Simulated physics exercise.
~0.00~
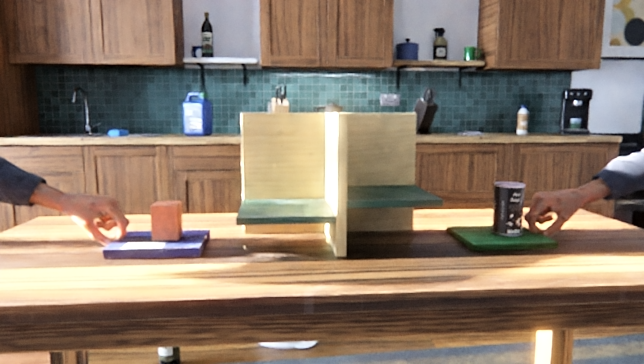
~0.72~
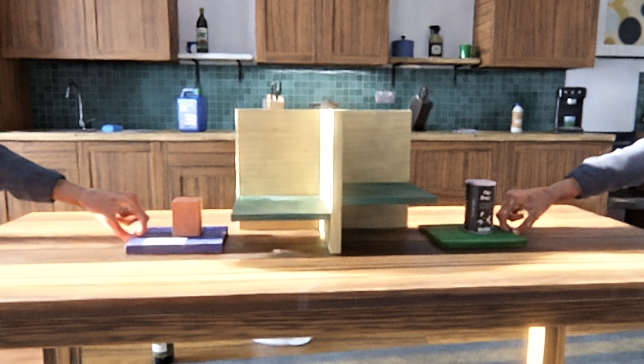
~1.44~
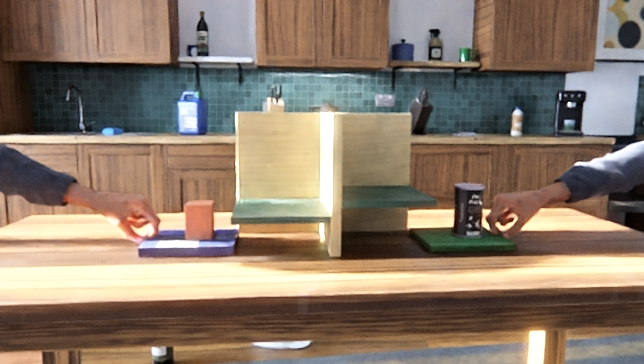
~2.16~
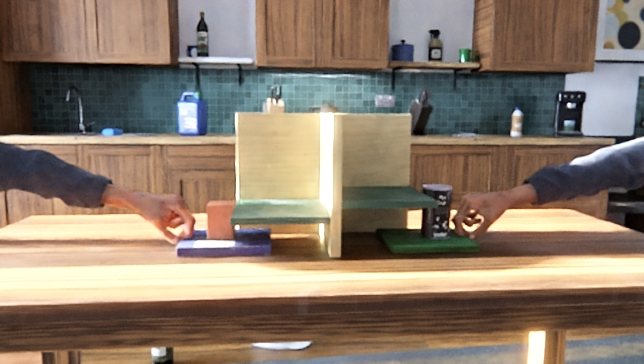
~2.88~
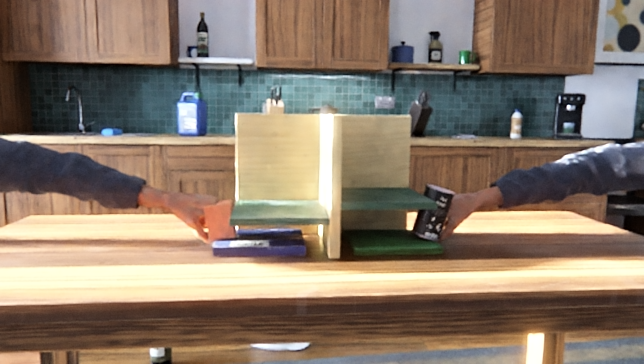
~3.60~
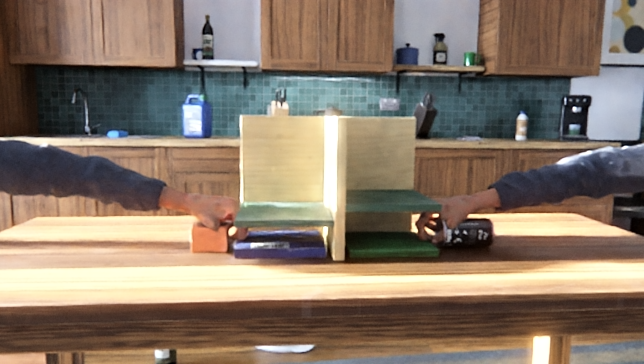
A pale wooden stand with two low green shelves sits in the middle of a wooden table, seen from the front in a kitchen with teal tiles, as the view sways slightly. On the left, a hand slides a blue box carrying an upright orange block, while on the right another hand slides a green board carrying an upright black tin. Both move inward until the block and tin strike the shelf edges. They tilt outward as their bases continue underneath. Finally, the block and tin lie on their sides outside the openings, hands still beside them.
